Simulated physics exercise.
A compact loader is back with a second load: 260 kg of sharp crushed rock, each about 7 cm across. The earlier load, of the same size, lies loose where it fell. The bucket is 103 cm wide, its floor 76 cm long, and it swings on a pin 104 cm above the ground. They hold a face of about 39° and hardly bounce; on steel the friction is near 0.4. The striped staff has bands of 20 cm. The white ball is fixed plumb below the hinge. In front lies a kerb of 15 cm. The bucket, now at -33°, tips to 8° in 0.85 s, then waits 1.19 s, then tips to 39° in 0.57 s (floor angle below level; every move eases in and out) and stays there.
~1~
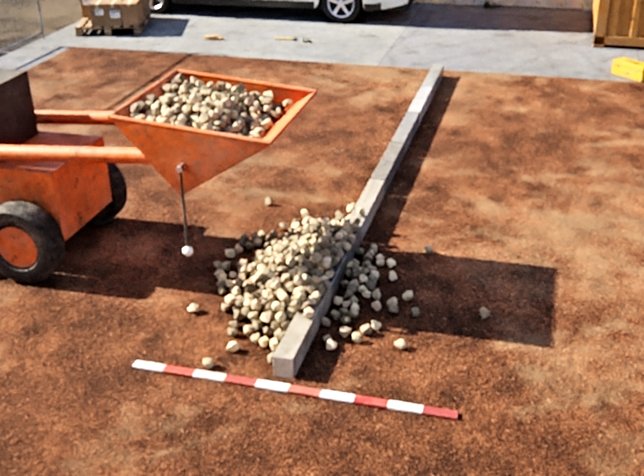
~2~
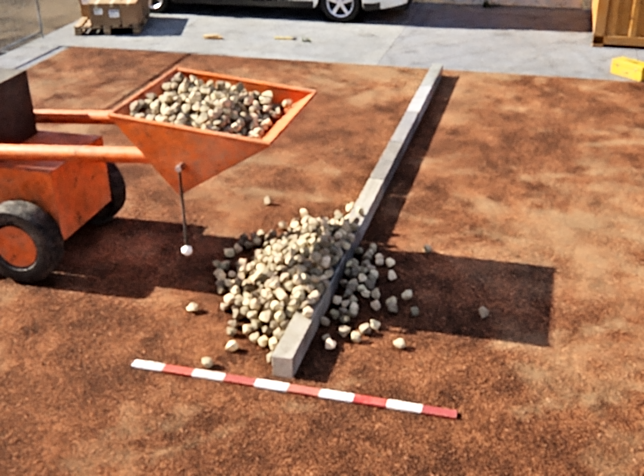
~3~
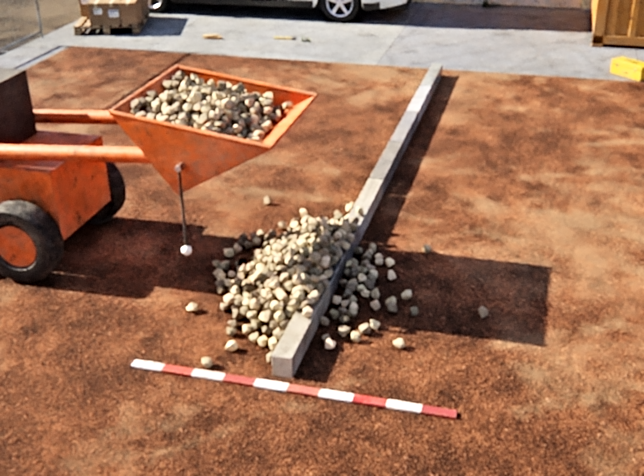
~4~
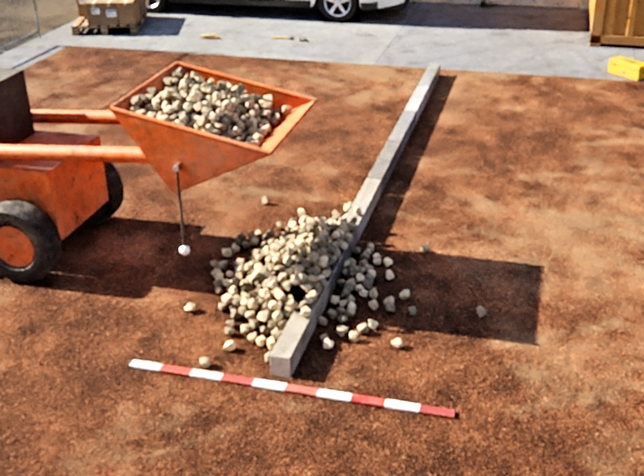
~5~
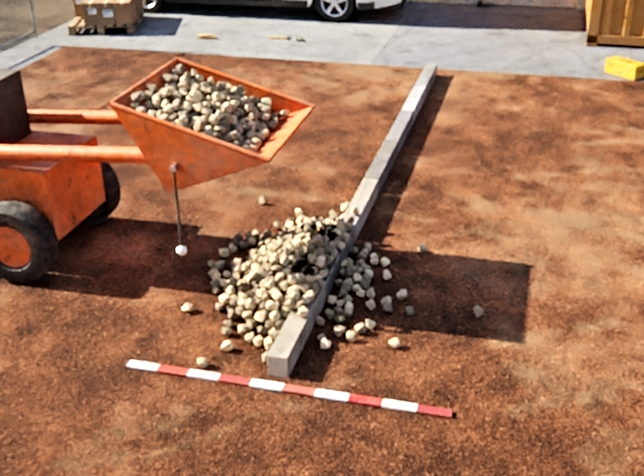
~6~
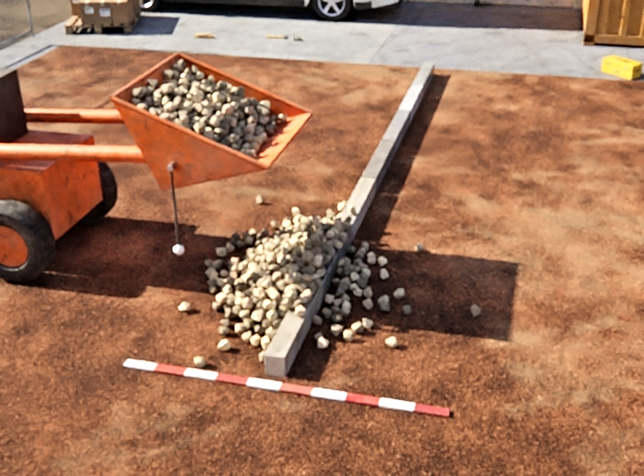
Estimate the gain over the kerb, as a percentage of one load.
About 31 per cent.
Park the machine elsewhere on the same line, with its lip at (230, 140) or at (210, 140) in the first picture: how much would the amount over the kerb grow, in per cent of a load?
Near 0 per cent from the first place, 0 from the second.
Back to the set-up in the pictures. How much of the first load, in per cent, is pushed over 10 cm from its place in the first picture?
Roughly 5 per cent of them.
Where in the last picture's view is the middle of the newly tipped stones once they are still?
Near (294, 261).
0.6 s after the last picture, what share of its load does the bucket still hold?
It holds some 100 per cent.
Then, 0.3 s after the last picture the floor is at 2°; in per cent of one load, 100 in the bucket, 90 on this side of the kerb, 10 over the kerb; the foremost stones are at (404, 303).
Then, 0.6 s after the last picture the floor is at 8°; in per cent of one load, 100 in the bucket, 90 on this side of the kerb, 10 over the kerb; the foremost stones are at (404, 303).
Then, 2.7 s after the last picture the floor is at 39°; in per cent of one load, 21 in the bucket, 162 on this side of the kerb, 17 over the kerb; the foremost stones are at (405, 302).
Then, 5.2 s after the last picture the floor is at 39°; in per cent of one load, 0 in the bucket, 160 on this side of the kerb, 40 over the kerb; the foremost stones are at (436, 287). Net gain over the kerb, 31.
